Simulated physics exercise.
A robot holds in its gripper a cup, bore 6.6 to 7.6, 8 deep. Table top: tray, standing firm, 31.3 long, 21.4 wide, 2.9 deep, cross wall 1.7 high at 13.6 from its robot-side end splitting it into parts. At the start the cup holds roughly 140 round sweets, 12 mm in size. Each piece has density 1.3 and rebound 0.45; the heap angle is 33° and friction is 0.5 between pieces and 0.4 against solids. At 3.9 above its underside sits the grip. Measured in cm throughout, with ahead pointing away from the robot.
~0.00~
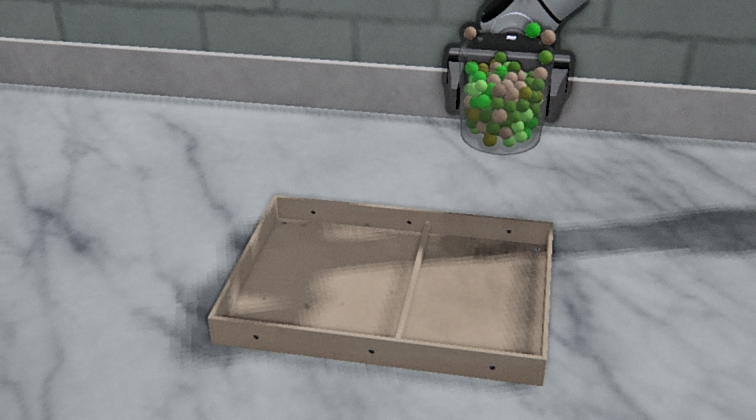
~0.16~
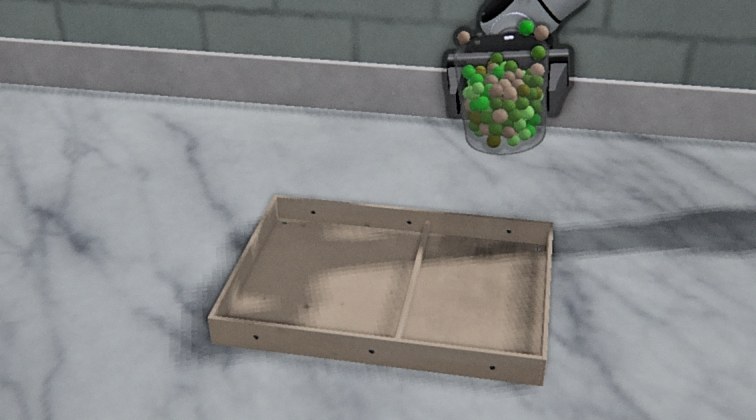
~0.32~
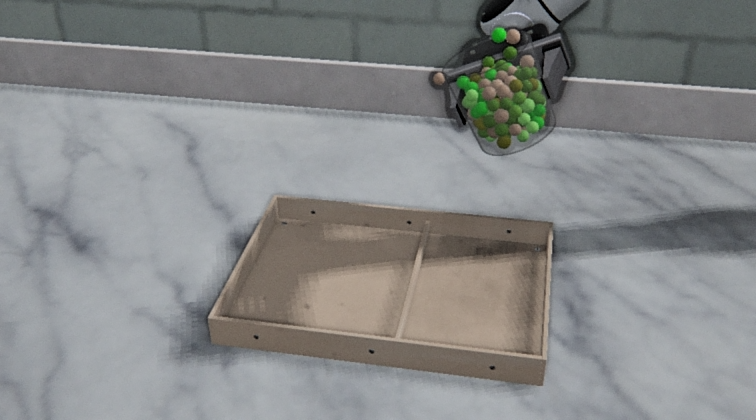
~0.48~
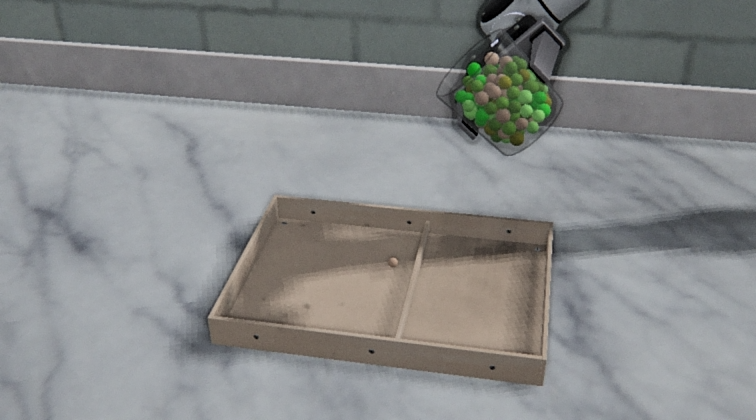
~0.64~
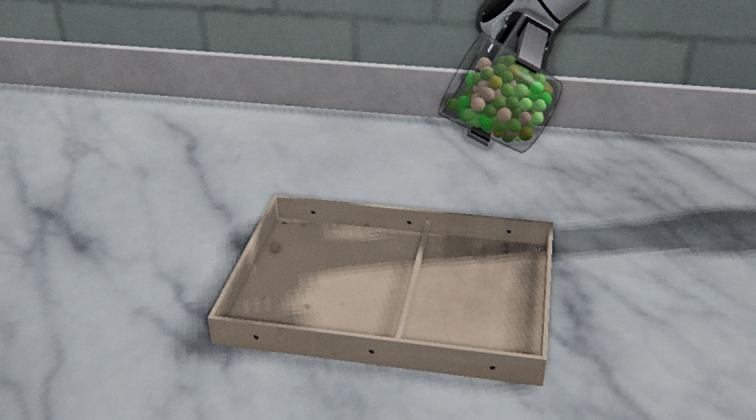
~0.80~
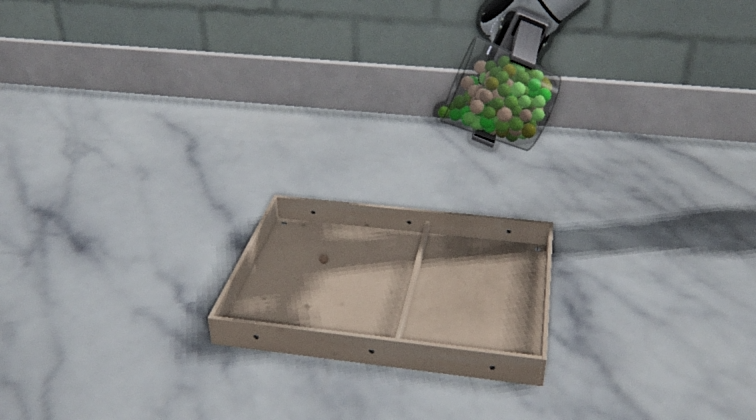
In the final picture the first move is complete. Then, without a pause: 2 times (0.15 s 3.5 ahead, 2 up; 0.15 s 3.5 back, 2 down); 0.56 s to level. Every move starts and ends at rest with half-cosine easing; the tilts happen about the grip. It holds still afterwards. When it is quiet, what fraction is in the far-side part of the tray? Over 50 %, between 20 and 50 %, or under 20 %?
Between 20 and 50 %.
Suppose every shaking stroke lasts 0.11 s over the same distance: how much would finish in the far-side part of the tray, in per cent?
In that case it would be near 60 percent.
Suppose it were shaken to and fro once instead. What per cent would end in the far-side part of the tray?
In that case, some 20 per cent.
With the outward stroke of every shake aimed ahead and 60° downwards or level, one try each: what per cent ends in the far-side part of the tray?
I'd say close to 0 percent for the first and close to 20 percent for the second.
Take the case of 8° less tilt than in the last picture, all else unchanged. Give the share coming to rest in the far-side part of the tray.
In that case roughly 15 per cent.
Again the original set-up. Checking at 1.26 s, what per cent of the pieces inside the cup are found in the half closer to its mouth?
Around 55 per cent of it.
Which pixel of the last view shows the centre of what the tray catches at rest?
In the final picture, somewhere near (361, 270).
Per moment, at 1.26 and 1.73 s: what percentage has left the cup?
About 25, 45.
After 1.26 s, tilted 70° forward, highest piece 27 above the table; 103 in the cup, 24 in the far-side part, 8 in the robot-side part, 1 in flight or on a rim.
After 1.73 s, tilted 26° forward, highest piece 26 above the table; 78 in the cup, 45 in the far-side part, 13 in the robot-side part.
After 2.16 s, level, highest piece 26 above the table; 78 in the cup, 45 in the far-side part, 13 in the robot-side part.
After 3.21 s, level, highest piece 26 above the table; 78 in the cup, 45 in the far-side part, 13 in the robot-side part.
In the end, 78 in the cup, 45 in the far-side part, 13 in the robot-side part. That is 33 % in the far-side part of the tray.
